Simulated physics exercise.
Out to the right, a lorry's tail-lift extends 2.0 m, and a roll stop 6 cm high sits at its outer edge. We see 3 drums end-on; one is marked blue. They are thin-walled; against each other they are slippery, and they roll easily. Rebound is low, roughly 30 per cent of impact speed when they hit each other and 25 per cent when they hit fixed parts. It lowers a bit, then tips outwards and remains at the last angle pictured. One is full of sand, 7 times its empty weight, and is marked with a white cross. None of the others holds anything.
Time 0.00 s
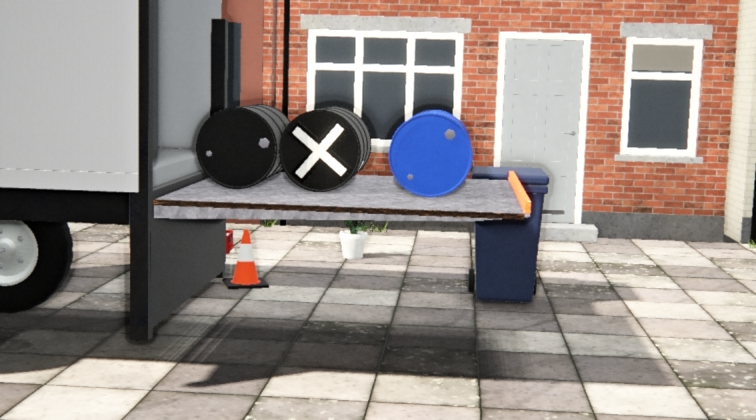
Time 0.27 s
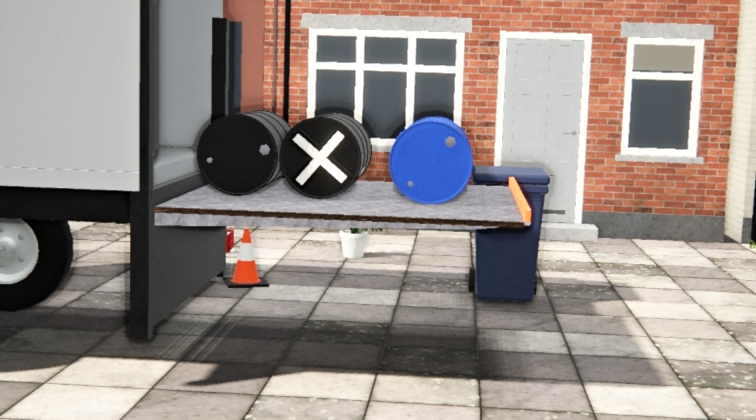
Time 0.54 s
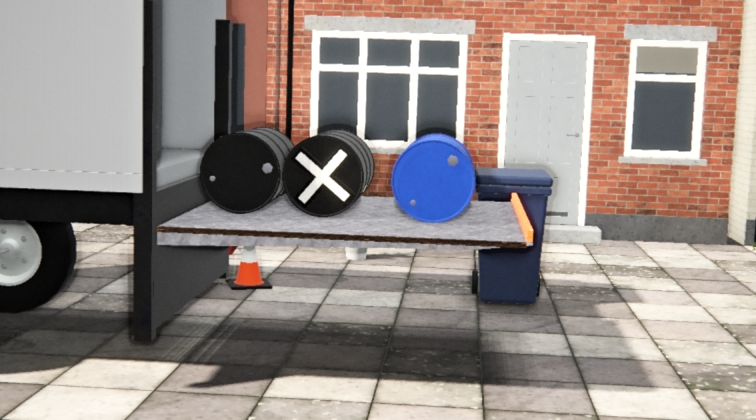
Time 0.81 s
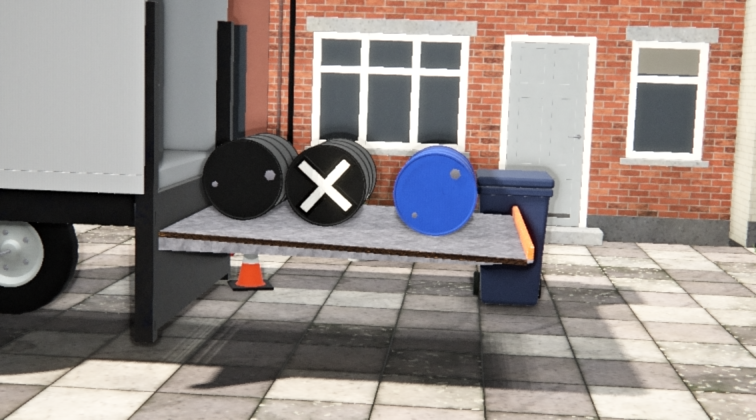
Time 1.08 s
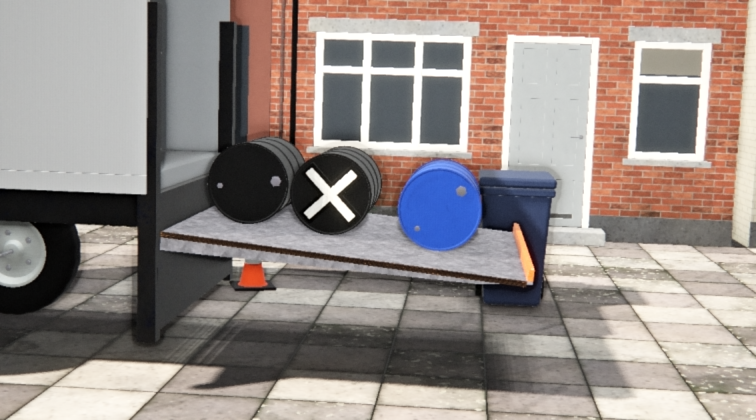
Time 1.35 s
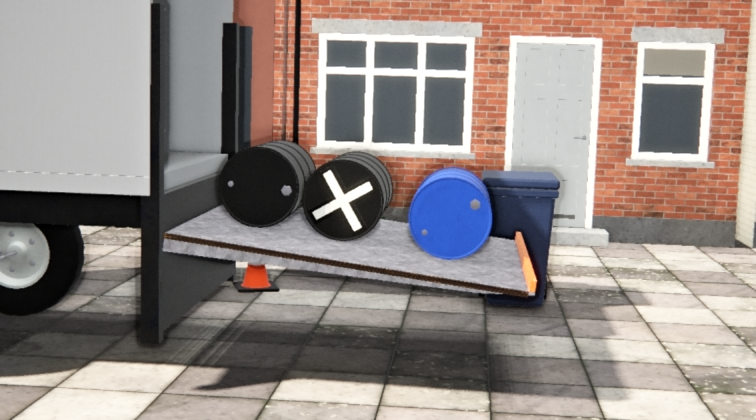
A lorry's tail-lift carrying three drums lowers slightly, then tilts down to the right, the drums beginning to roll gently rightwards.
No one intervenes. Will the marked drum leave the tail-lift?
In the end the blue drum gets past the stop.
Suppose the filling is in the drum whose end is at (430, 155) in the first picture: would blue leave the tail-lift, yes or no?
If so, blue does not.
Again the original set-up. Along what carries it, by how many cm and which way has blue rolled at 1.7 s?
By then blue sits 15 right of where it began.
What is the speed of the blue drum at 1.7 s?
It's going at around 0.4 m/s.
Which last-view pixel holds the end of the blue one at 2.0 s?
Estimated pixel position: About (497, 226).
After 1.7 s, blue is on the plate, 35 cm from the stop, rolling right; 0 over the stop so far.
After 2.0 s, blue is on the plate, 20 cm from the stop, rolling right; 0 over the stop so far.
After 2.3 s, blue is on the plate, 10 cm from the stop, rolling right; 0 over the stop so far.
After 2.7 s, blue is over the stop and falling; 1 over the stop so far.
At rest (5.8 s), blue is on the ground; 1 over the stop so far.
